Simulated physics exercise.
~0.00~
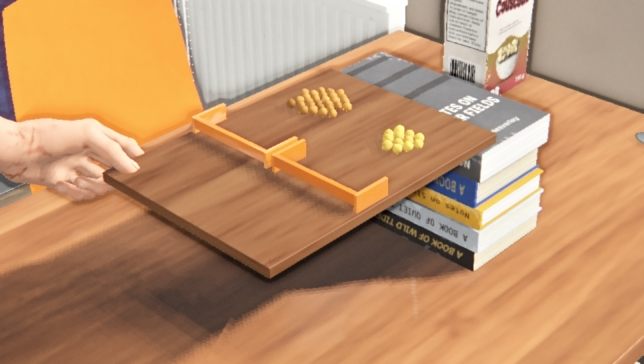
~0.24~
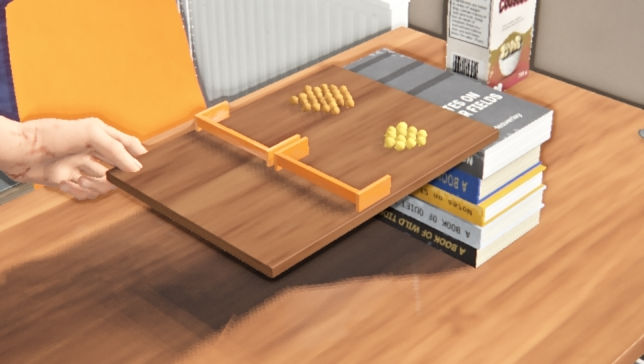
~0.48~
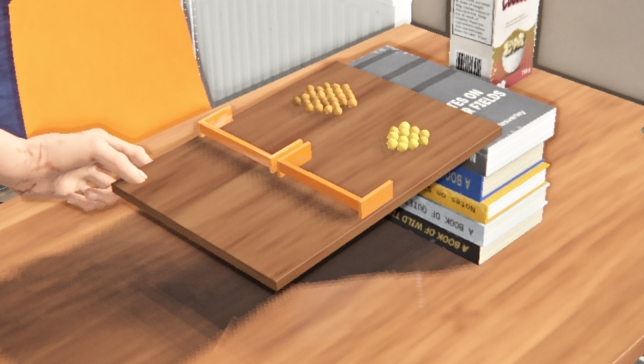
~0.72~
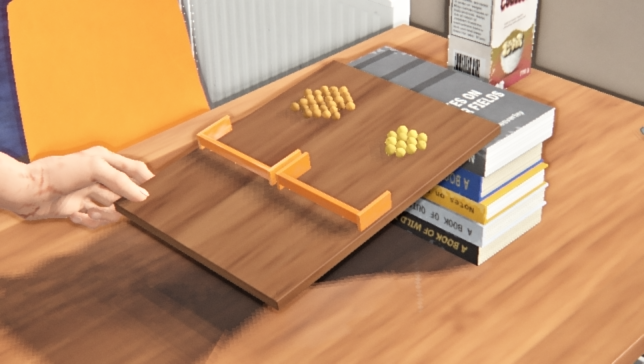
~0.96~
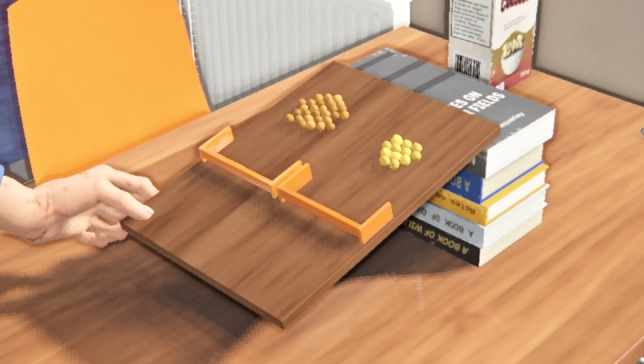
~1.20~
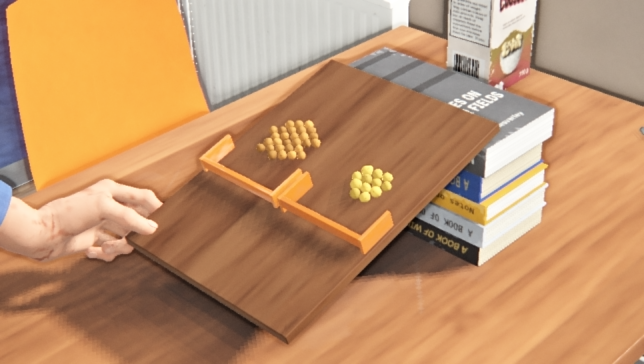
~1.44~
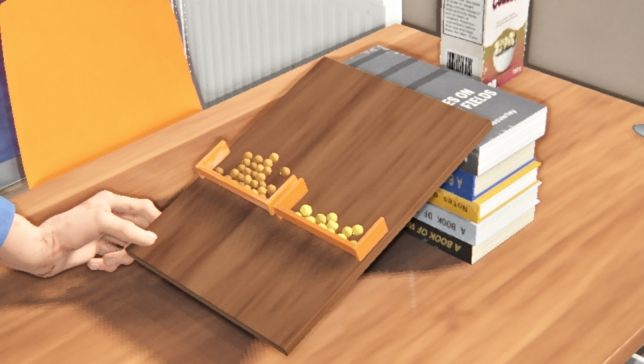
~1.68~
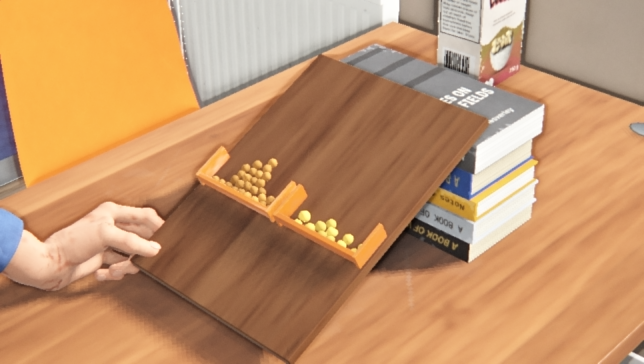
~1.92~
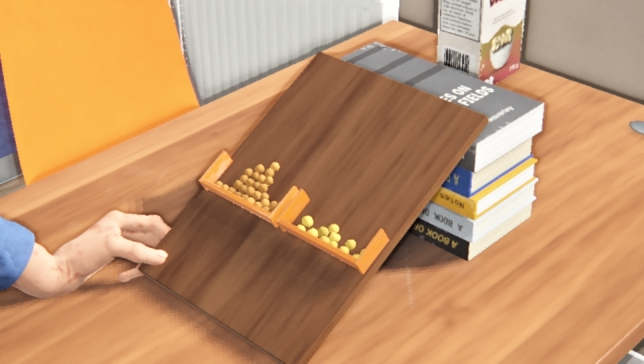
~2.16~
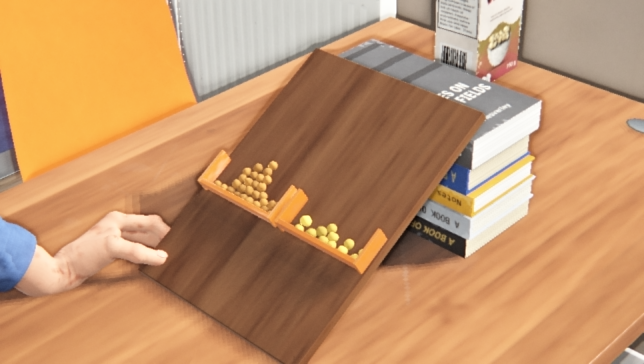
On a wooden desk, a hand tilting a board propped on books, two batches of yellowish balls sliding down against orange bars.
